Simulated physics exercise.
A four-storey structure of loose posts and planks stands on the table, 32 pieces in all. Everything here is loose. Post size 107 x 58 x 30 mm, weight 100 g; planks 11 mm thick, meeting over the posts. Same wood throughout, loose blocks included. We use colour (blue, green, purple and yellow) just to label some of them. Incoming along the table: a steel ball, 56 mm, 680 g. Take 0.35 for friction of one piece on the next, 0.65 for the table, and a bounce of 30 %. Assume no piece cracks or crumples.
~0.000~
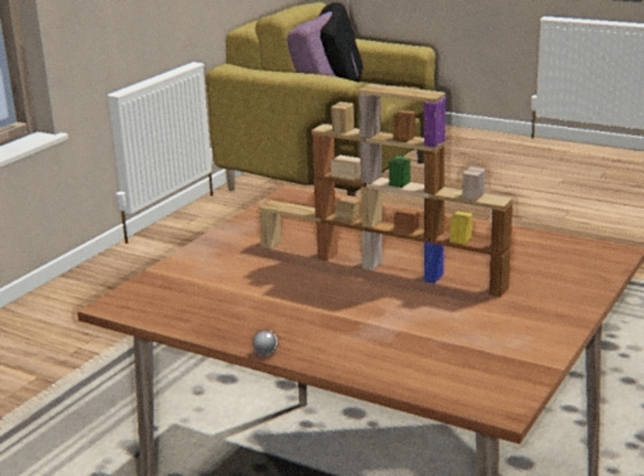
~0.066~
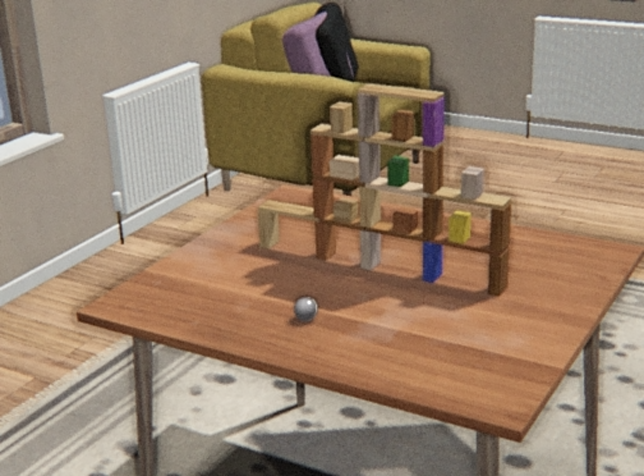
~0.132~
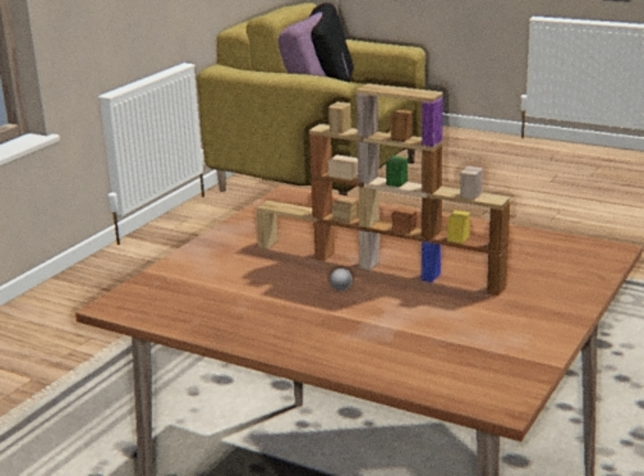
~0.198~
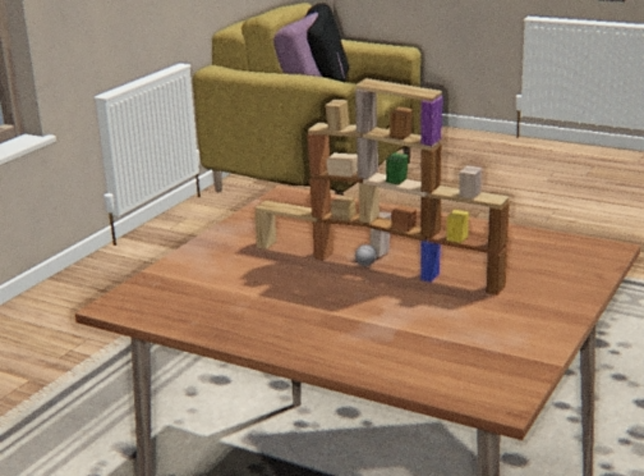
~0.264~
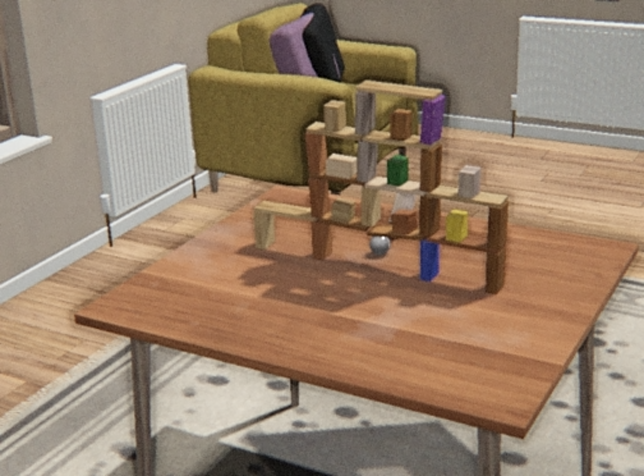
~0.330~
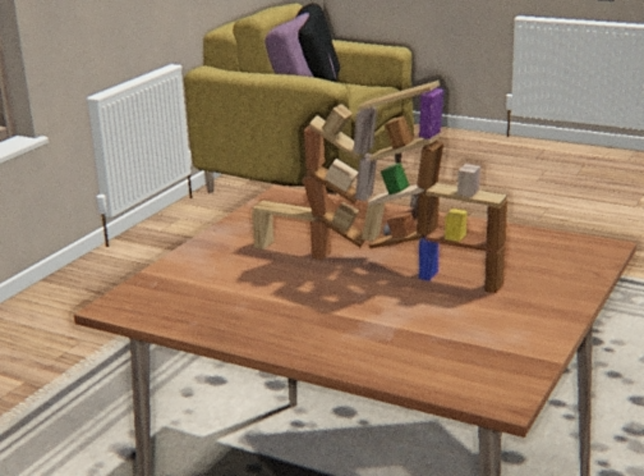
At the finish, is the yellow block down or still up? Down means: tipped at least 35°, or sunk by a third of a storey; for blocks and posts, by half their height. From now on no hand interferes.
It is down.
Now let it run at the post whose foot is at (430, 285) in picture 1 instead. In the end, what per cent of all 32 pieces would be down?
100 %.
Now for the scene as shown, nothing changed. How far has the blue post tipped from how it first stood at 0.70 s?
About 90°.
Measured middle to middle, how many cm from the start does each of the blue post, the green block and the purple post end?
The blue one ends 8 cm from where it began, the green one 30 cm, and the purple one 40 cm.
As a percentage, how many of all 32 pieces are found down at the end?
Close to 100 per cent of them.
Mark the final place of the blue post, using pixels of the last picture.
I'd point at about (455, 277).
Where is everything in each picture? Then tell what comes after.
In the first picture (we follow the side turned to the camera; the camera moves round a little), ball (265, 343) 45 cm from contact, 2.6 m/s; yellow block (457, 231); blue post (429, 264); green block (396, 175); no piece has moved.
In the second picture, ball (306, 309) 27 cm from contact, 2.6 m/s; yellow block (456, 231).
In the third picture, ball (341, 280) 10 cm from contact, 2.6 m/s; yellow block (455, 230).
In the fourth picture, ball (366, 255) after contact, 1.4 m/s; yellow block (454, 230); green block (393, 172) tipped 3°; steepest lean 7°, the post at (385, 235); 17 stirred so far.
In the fifth picture, ball (380, 245) after contact, 1.4 m/s; yellow block (453, 229); purple post (427, 123) tipped 6°; steepest lean 45°, the post at (407, 209); 1 of the 32 pieces down, 18 disturbed in all.
In the sixth picture, ball after contact, 1.4 m/s; yellow block (452, 229); green block (390, 182) tipped 23°, 27 mm lower; purple post (425, 117) tipped 4°; 4 of the 32 pieces down, 22 disturbed in all.
Around 0.40 s, ball still moving; 17 of the 32 pieces down; yellow block unmoved; green block tipped 47°, 9 cm lower.
Around 0.52 s, ball still moving; 22 of the 32 pieces down; yellow block displaced 32 mm; blue post tipped 52°.
Around 0.70 s, ball still moving; 32 of the 32 pieces down; yellow block tipped 72°, 7 cm lower; blue post on its side.
Around 1.10 s, ball still moving; 32 of the 32 pieces down; yellow block on its side; blue post on its side.
Finally (1.8 s), ball rolling away; 32 of the 32 pieces down; yellow block on its side; blue post on its side; green block on its side. Seen by the last camera, middles, yellow block near (496, 264), blue post near (455, 277).
